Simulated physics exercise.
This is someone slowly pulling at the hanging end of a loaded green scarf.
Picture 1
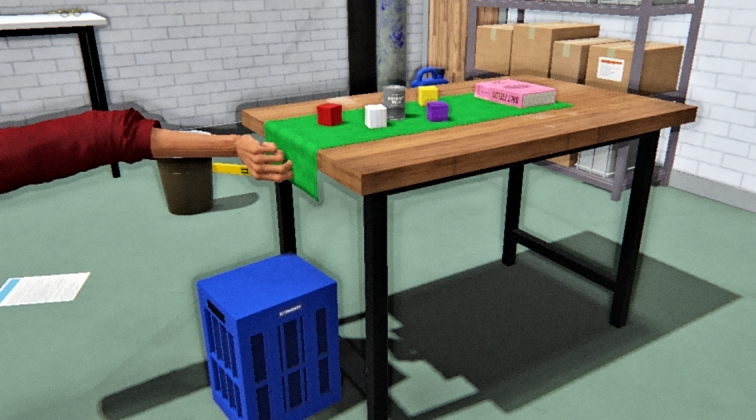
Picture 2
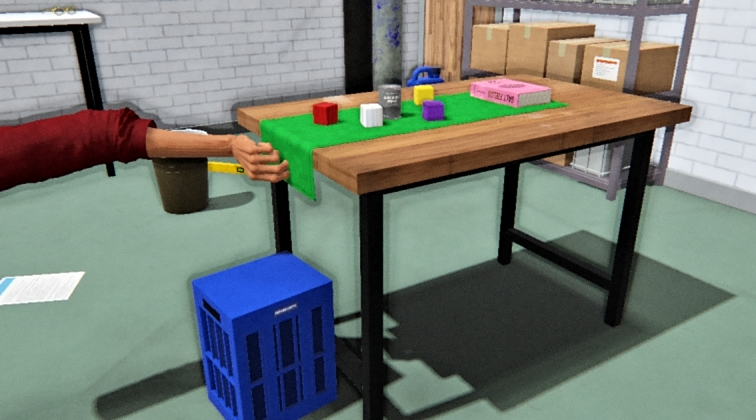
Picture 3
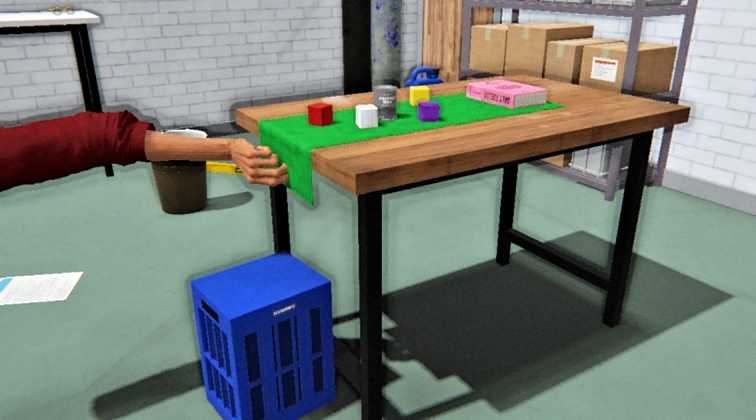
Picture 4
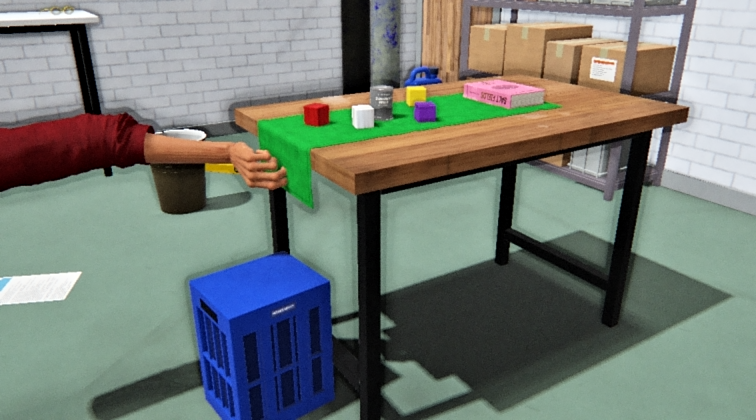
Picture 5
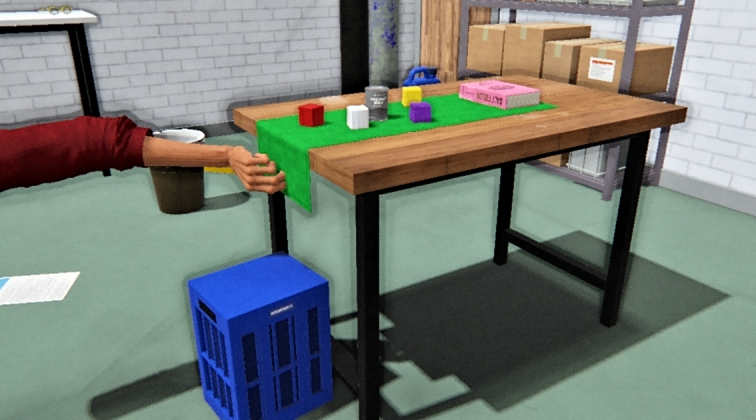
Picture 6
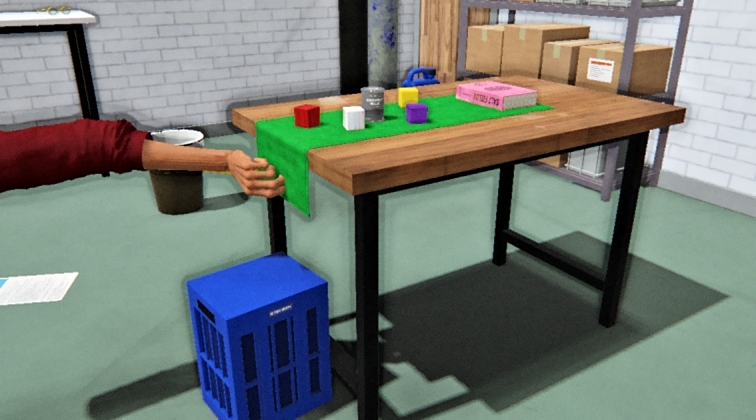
A hand slowly pulls a green cloth left, drawing the cubes and can along the table.
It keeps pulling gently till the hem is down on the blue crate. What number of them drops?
The count of fallen things is two.
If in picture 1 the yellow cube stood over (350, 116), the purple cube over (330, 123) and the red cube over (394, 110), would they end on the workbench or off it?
The yellow cube is carried off; the purple cube falls; the red cube stays on.
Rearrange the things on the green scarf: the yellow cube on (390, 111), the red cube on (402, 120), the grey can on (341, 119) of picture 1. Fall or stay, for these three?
The yellow cube remains up; the red cube survives; the grey can drops off.
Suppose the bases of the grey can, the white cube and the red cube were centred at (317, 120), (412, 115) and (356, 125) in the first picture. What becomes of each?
The grey can tumbles off, the white cube holds on, the red cube goes over.
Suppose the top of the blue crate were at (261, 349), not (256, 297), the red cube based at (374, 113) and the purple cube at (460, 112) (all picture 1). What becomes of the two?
The red cube goes over, the purple cube survives.
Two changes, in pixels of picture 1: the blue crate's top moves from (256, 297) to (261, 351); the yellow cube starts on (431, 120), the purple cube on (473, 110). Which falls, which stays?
The yellow cube drops off, the purple cube stays on.
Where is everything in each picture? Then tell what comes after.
In the first picture, hem (318, 201); red cube (329, 105); white cube (376, 107); grey can (394, 88); purple cube (438, 103); yellow cube (428, 88); top of the crate (256, 297).
In the second picture, hem (316, 201); red cube (325, 104).
In the third picture, hem (313, 205); white cube (367, 107).
In the fourth picture, hem (313, 209); grey can (381, 88); top of the crate (249, 296).
In the fifth picture, hem (311, 213); purple cube (421, 104).
In the sixth picture, hem (310, 217); red cube (307, 107); white cube (353, 109); grey can (373, 89); purple cube (417, 105); yellow cube (409, 89).
A little later, hem near (284, 226); all still up.
Next, hem near (285, 262); red cube gone.
Later still, hem on the crate; red cube and white cube gone.
When it is over, hem on the crate; red cube and white cube gone. It carries off two.
